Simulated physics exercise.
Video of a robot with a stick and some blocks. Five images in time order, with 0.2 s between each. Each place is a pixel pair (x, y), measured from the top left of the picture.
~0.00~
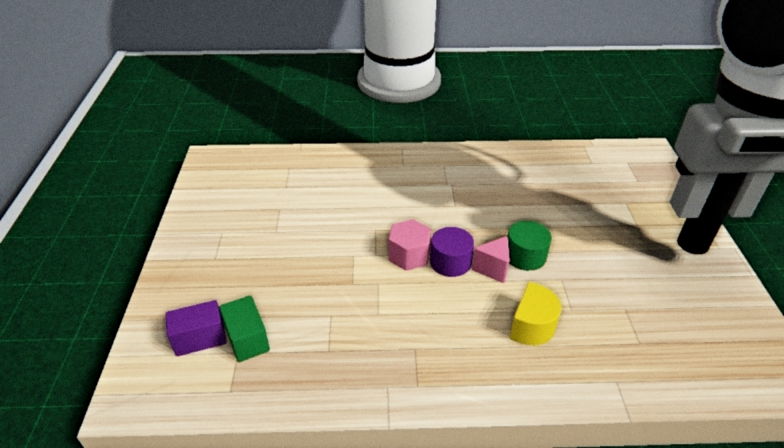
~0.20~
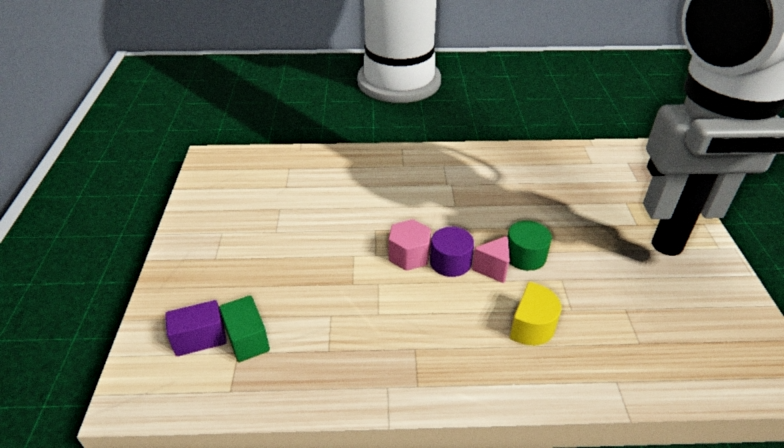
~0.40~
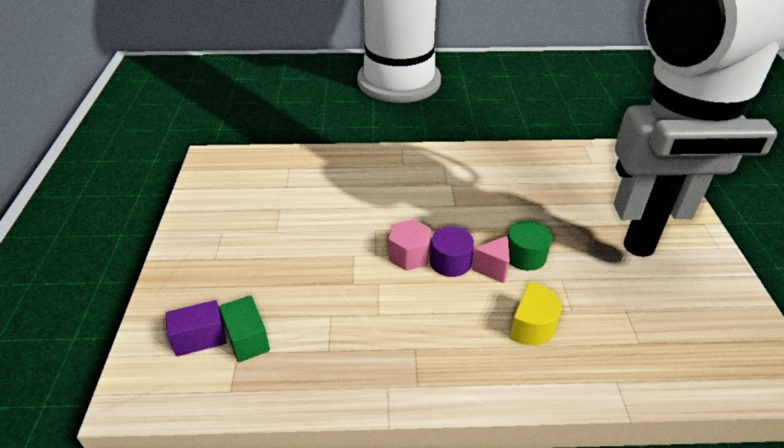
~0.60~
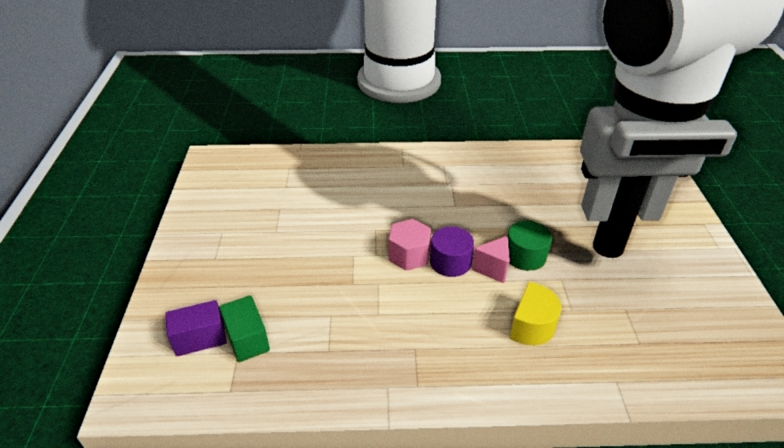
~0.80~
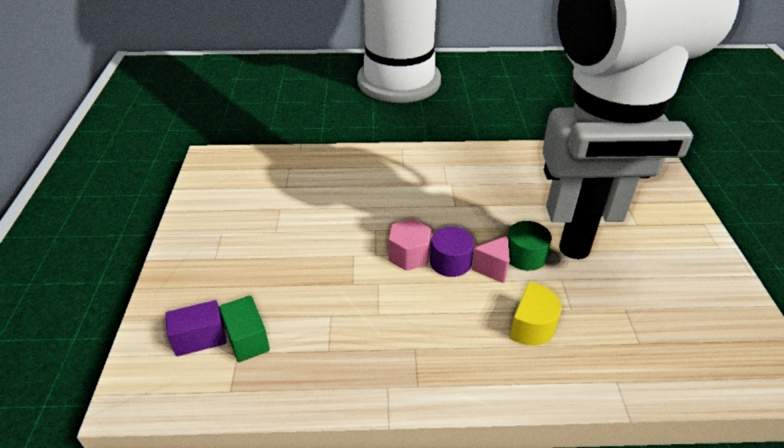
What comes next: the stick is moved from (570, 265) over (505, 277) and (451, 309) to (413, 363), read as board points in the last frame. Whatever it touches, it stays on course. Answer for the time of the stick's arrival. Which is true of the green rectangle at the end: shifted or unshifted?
Still in place.
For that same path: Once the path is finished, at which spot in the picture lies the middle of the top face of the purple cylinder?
It should be at about (426, 233).
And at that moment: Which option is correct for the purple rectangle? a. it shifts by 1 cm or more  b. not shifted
The one that fits is b, not shifted.
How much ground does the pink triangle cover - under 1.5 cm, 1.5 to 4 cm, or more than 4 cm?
Net shift: Above 4 cm.
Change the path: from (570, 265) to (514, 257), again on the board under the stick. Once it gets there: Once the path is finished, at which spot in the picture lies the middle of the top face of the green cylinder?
Roughly at (485, 222).
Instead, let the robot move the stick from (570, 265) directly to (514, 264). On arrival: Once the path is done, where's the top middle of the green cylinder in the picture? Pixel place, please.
Around (489, 224).
The first path, step by step. One third of the way, stick (507, 262); purple cylinder (440, 238); pink triangle (473, 246), turned 35° anticlockwise; green cylinder (500, 228).
Two thirds of the way, stick (451, 295); purple cylinder (426, 233); pink triangle (450, 257), turned 40° clockwise; green cylinder (500, 228).
At the end, stick (414, 348); purple rectangle still; green rectangle still; purple cylinder (426, 233); pink triangle (450, 257), turned 40° clockwise; green cylinder (500, 228).
